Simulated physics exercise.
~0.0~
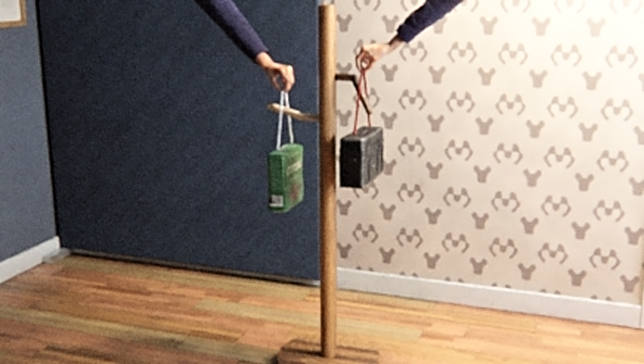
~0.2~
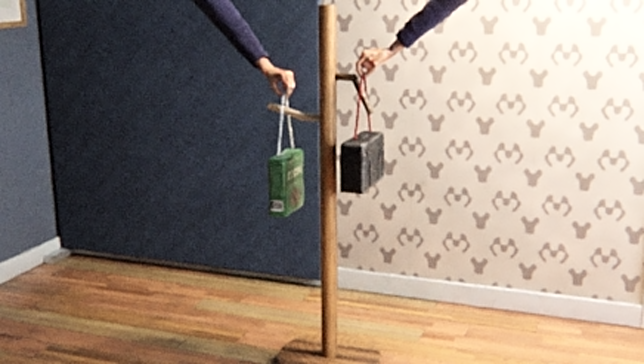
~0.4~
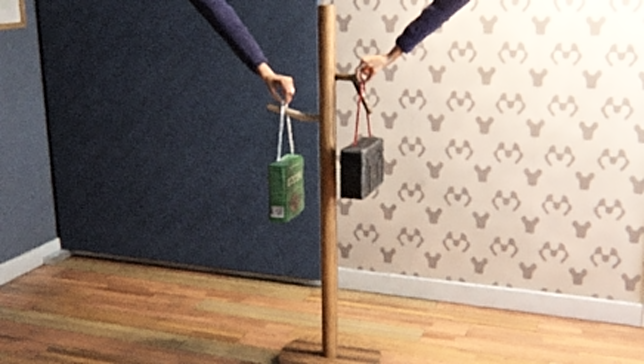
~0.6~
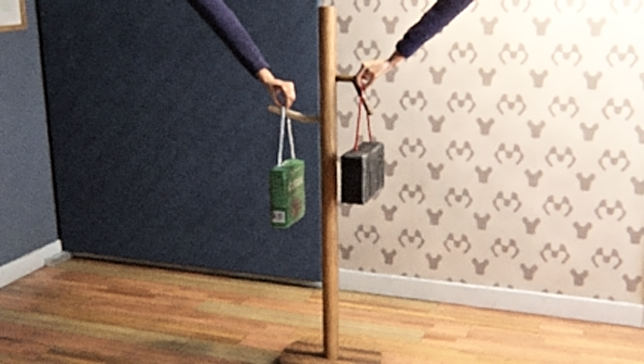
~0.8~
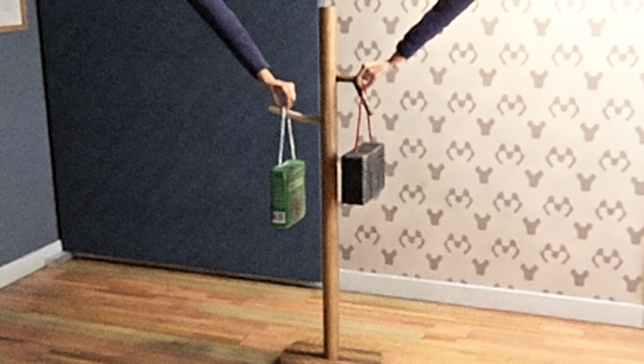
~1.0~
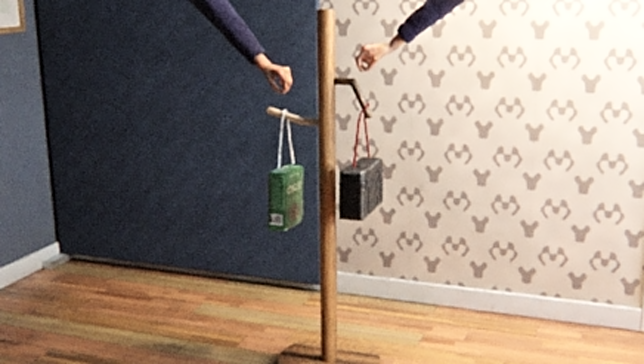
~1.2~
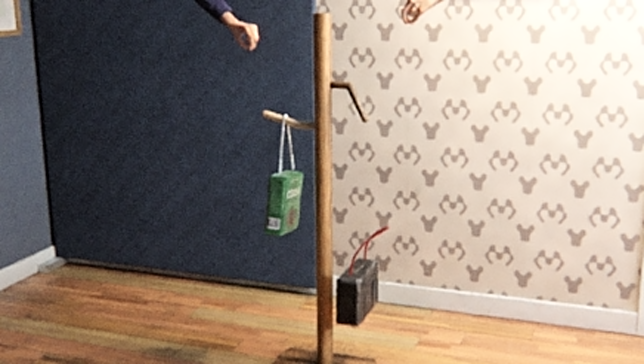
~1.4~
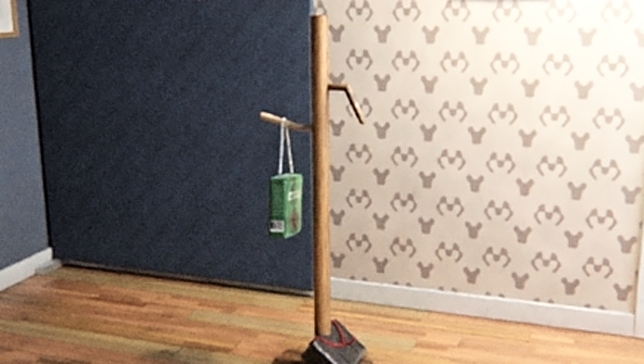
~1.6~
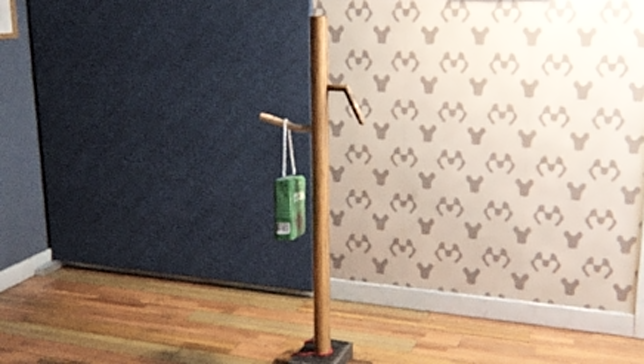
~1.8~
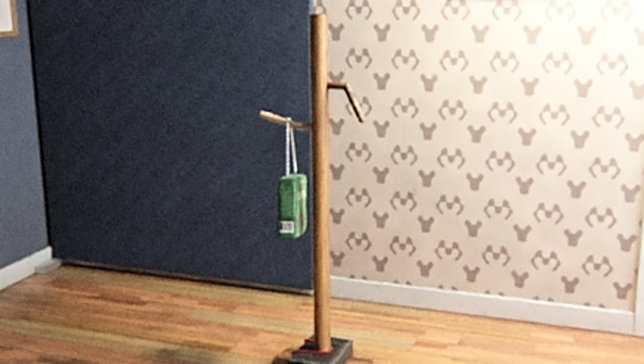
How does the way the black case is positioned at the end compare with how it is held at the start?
At the start the black case hangs upright from its red loop, but by the end it is lying on its side on the floor at the foot of the post.
